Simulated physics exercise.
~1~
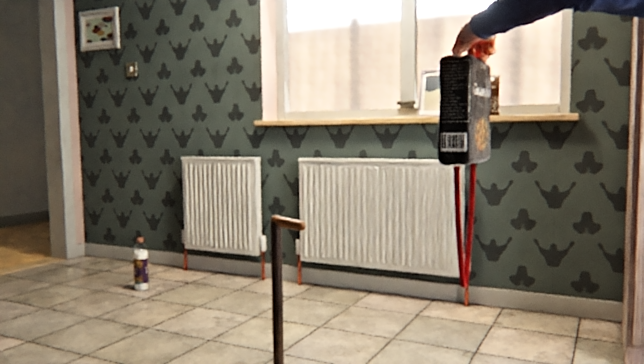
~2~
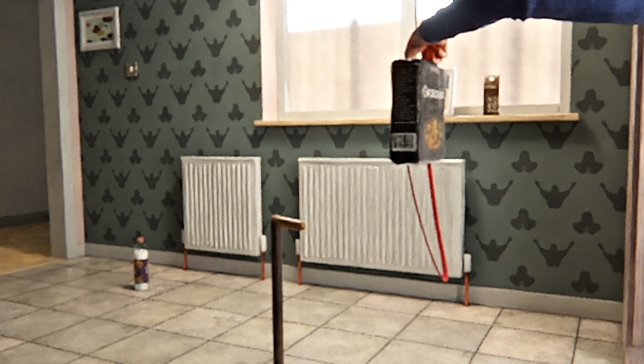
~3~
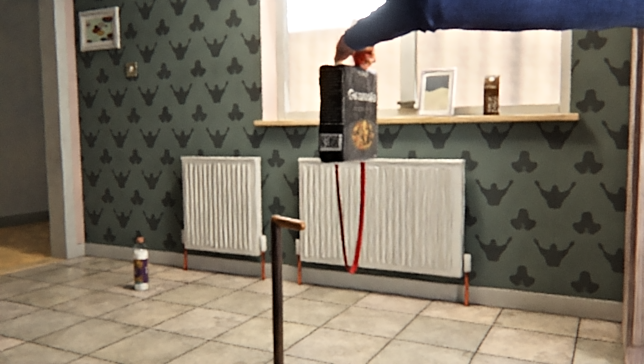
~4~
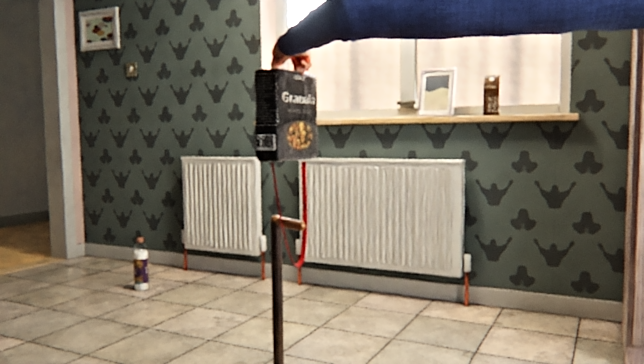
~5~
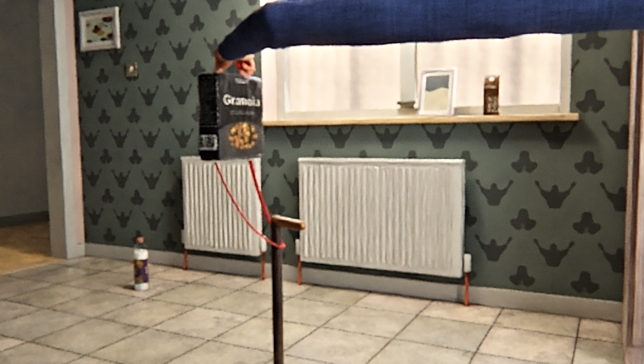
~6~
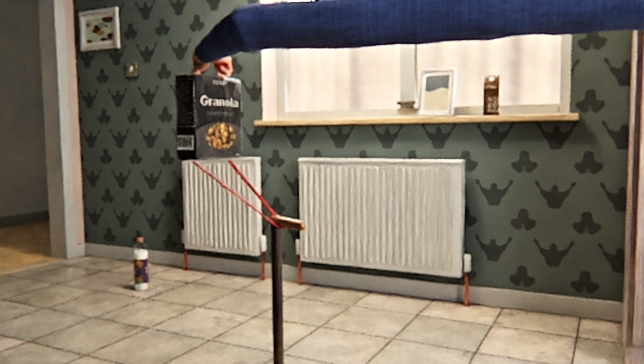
At the start, a hand in a blue sleeve holds a dark granola package upright near the right side of a tiled room, with a loop of red ribbon dangling beneath it. The hand carries it left in front of the windowsill and radiators, the loop hanging free. It nears a thin dark post with a short hooked top, then passes above it. As the package continues left, the ribbon catches on the hook and spreads open. Finally, the package is left of the post, snagged, with the ribbon stretched tight back to the hook.
